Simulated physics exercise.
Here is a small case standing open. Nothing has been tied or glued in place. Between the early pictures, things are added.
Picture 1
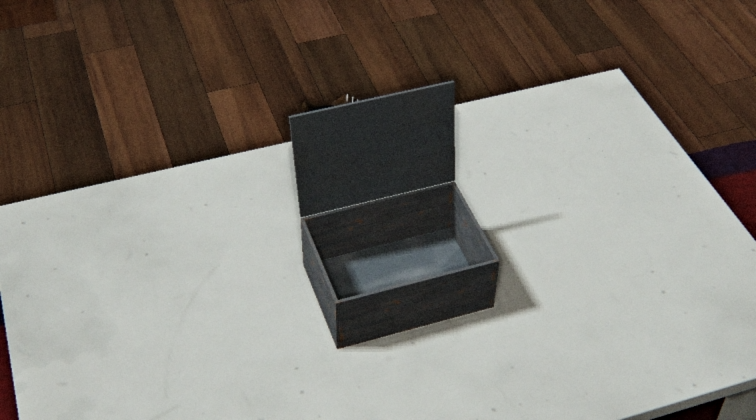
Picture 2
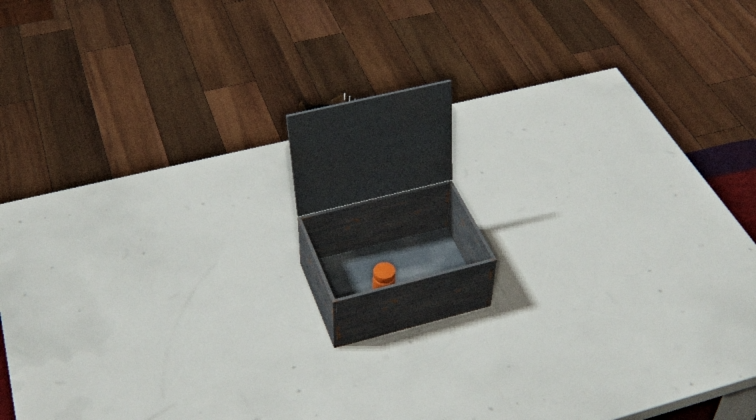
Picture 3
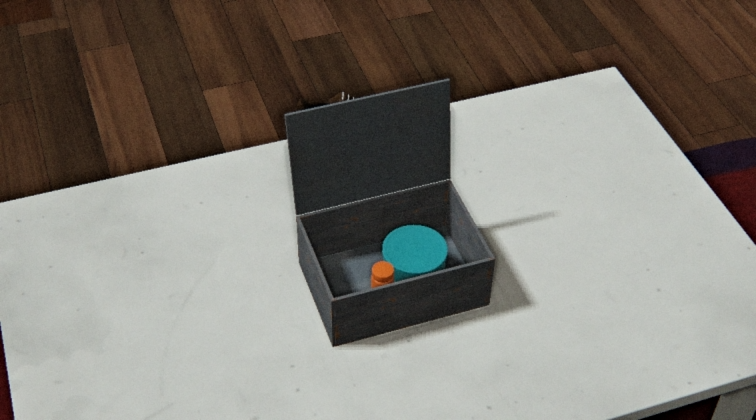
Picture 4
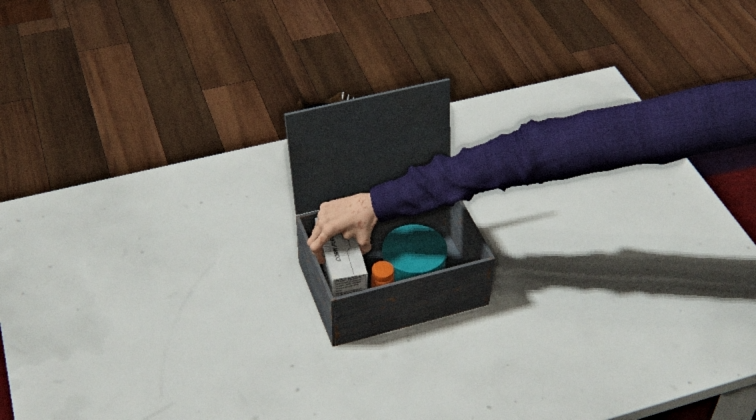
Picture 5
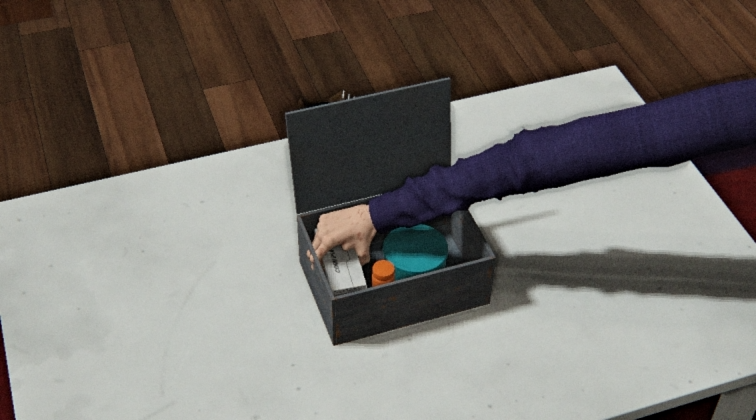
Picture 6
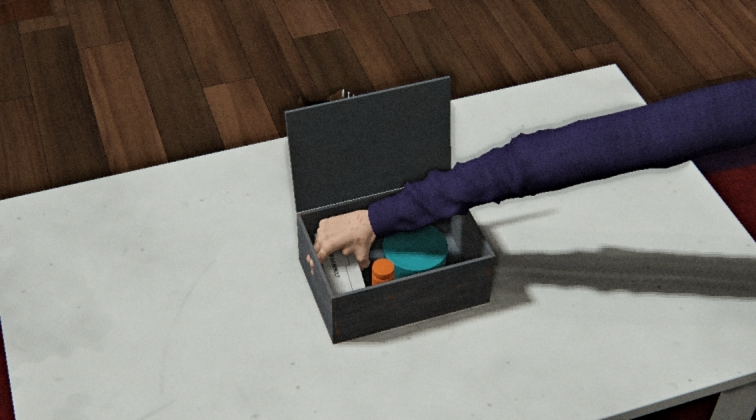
An orange-capped item and a teal round object appear in an open case, then a hand lowers a white carton inside.
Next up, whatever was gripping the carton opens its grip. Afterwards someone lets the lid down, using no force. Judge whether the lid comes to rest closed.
It does.
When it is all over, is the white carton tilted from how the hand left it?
Observation: The white carton keeps the set orientation.
Then, 1.30 s later than the last frame, lid 81° above the rim.
Then, 1.70 s later than the last frame, lid 46° above the rim.
Then, 2.00 s later than the last frame, lid 6° above the rim.
When it is over, lid shut; all 3 as before. End places, in pixels of the last picture, white carton near (340, 274).
